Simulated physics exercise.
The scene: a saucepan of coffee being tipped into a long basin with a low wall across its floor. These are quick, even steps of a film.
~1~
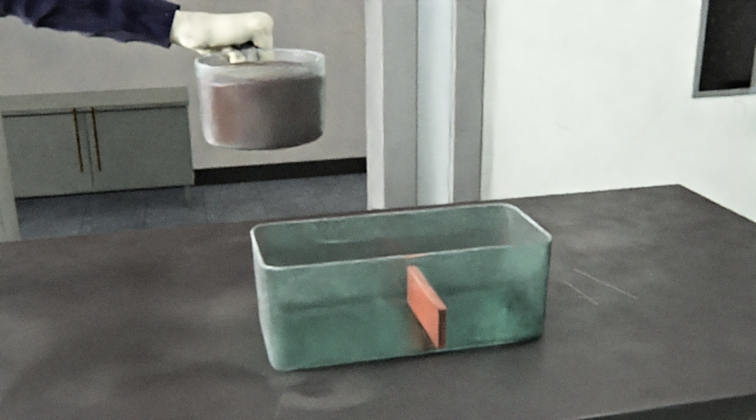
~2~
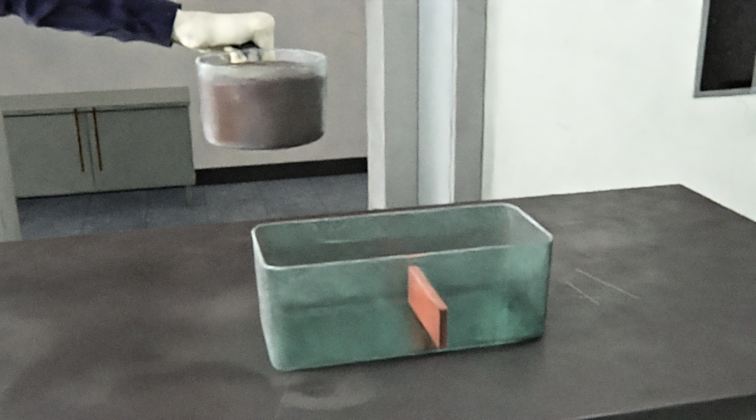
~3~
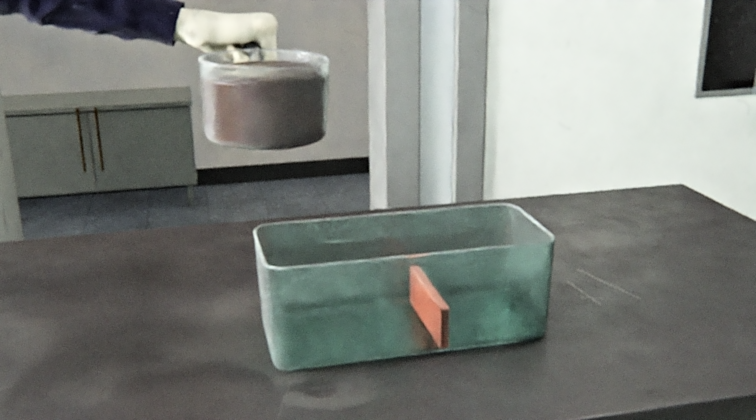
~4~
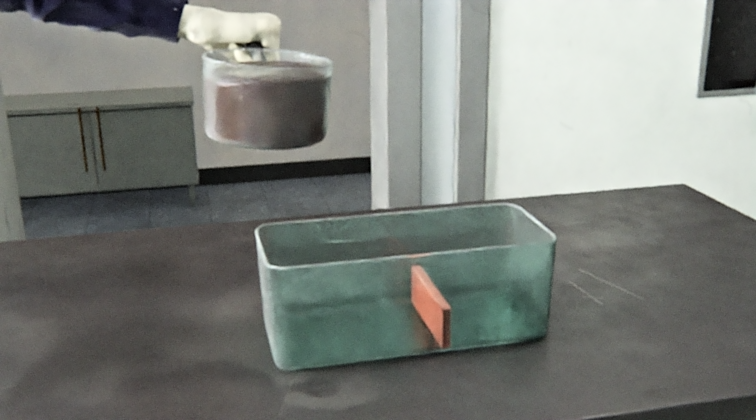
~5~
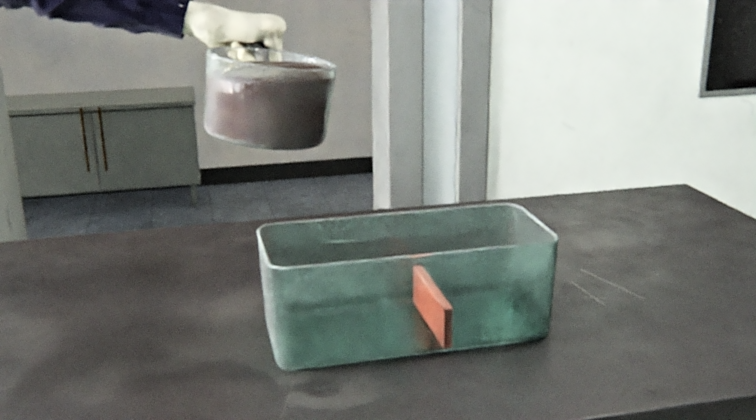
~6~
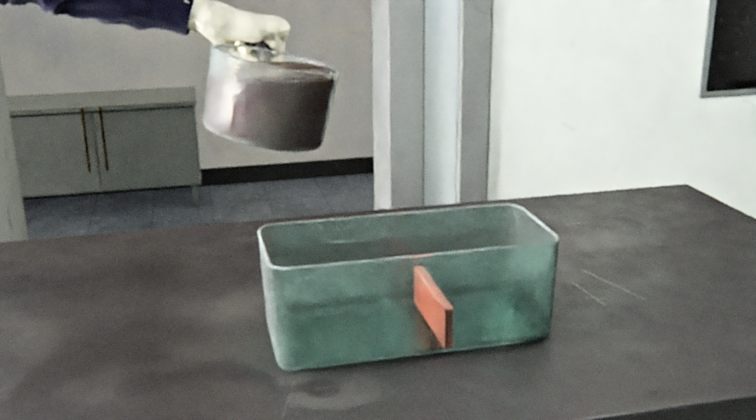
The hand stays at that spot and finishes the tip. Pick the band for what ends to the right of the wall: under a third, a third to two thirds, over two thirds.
The share right of the wall is under a third.
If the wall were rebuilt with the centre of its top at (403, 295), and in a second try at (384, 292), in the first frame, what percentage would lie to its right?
The first gives 50 %, the second 70 %.
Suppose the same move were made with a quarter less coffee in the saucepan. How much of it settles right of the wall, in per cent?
Near 0 %.
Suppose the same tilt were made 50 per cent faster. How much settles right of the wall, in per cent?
Some 5 per cent.
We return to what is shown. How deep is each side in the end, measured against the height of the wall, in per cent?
Some 60 per cent left and 10 right.
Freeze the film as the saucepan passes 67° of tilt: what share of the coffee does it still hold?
Roughly 60 in a hundred.
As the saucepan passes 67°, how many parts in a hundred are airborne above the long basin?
Some 30 per cent.
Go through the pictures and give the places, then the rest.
The first picture shows tilt 0°; pouring edge (323, 58); surface from (199, 73) to (321, 67); the long basin's rim runs from (257, 248) to (532, 222); the wall's top is at (426, 287).
The second picture shows tilt 1°; pouring edge (324, 58); surface from (201, 73) to (322, 67).
The third picture shows tilt 2°; pouring edge (327, 60); surface from (203, 73) to (324, 68).
The fourth picture shows tilt 5°; pouring edge (330, 63); surface from (206, 73) to (326, 69).
The fifth picture shows tilt 9°; pouring edge (334, 67); surface from (209, 72) to (331, 69).
The sixth picture shows tilt 13°; pouring edge (337, 73); surface from (211, 74) to (334, 70).
A moment on, the saucepan is tipped part way and 62 per cent is still to pour, 8 is left of the wall and 0 right of it.
Next, the saucepan is tipped on its side and 15 per cent is still to pour, 60 is left of the wall and 8 right of it.
Then the saucepan is tipped right over and 2 per cent is still to pour, 84 is left of the wall and 9 right of it.
Later the saucepan is tipped right over and 0 per cent is still to pour, 88 is left of the wall and 10 right of it.
At rest 88 per cent lies left of the wall, 10 right of it and 1 outside.
